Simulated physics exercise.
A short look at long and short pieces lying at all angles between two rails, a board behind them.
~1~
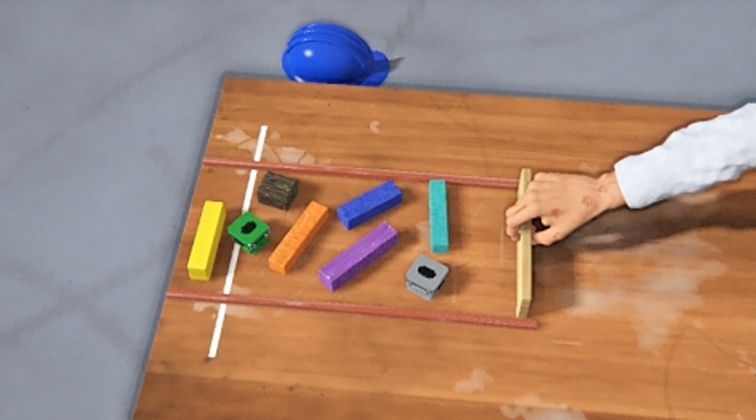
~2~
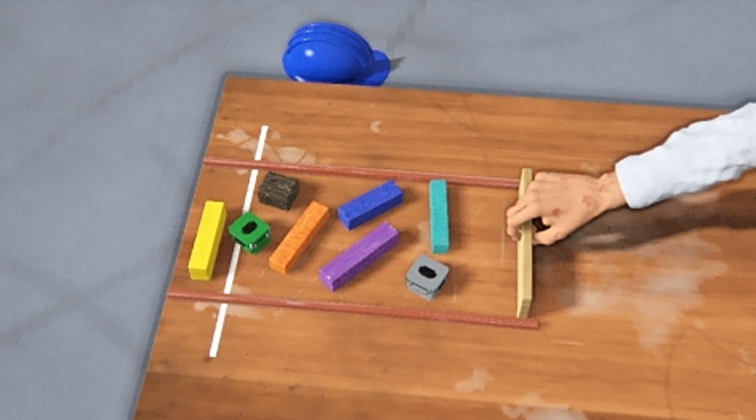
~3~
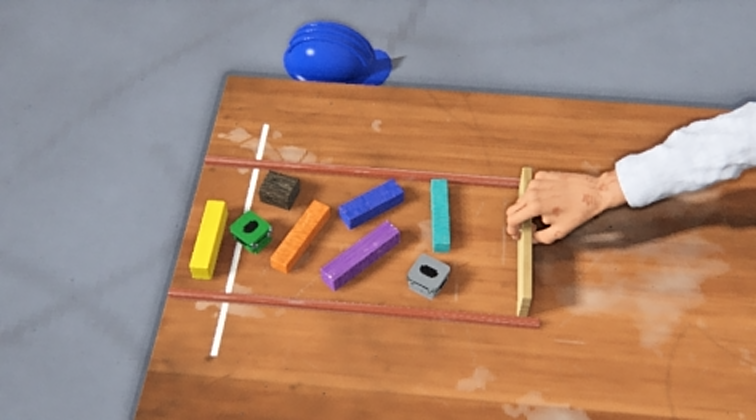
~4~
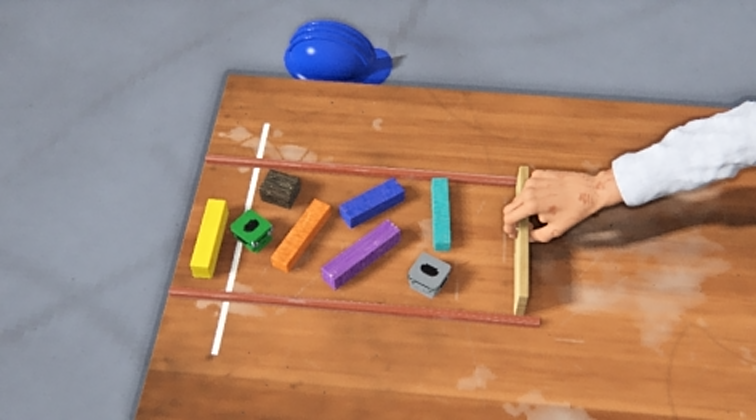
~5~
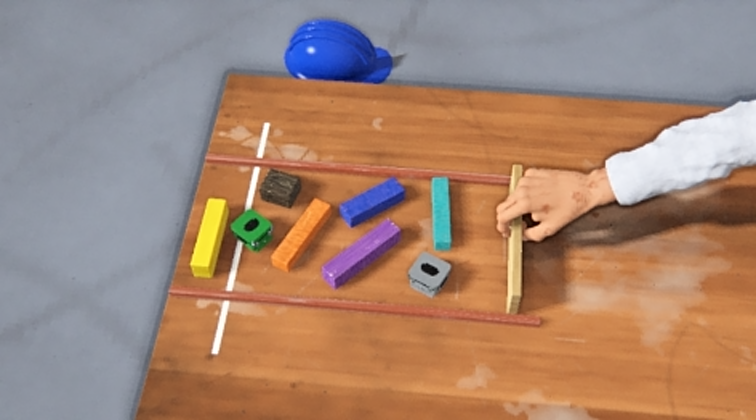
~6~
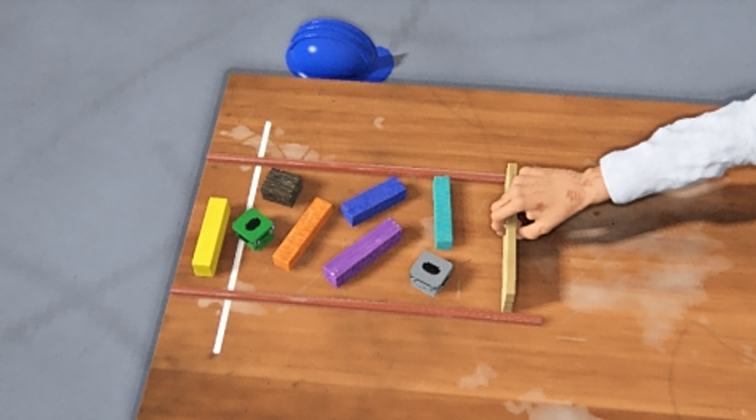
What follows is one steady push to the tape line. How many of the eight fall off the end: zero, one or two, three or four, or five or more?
Here the number that fall off is three or four.
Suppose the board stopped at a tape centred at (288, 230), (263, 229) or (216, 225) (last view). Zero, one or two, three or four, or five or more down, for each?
One after another: One to two; one to two; five or over.
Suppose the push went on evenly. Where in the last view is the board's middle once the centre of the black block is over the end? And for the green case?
Near (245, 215) and (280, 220).
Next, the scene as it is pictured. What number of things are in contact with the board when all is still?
2 of them.
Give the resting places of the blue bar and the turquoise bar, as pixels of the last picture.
First (216, 185), then (243, 197).
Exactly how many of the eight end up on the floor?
Exactly 4.
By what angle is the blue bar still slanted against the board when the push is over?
Near 20 degrees.
A little later, none off yet; yellow stick at rest near (212, 237); green case at rest near (254, 230); black block at rest near (282, 188).
Next, none off yet; yellow stick shifted a little near (196, 238); green case shifted about its own width near (227, 230); black block shifted about its own width near (256, 177).
When it is over, the number that fall off is three or four; down, orange bar, black block, green case and yellow stick.
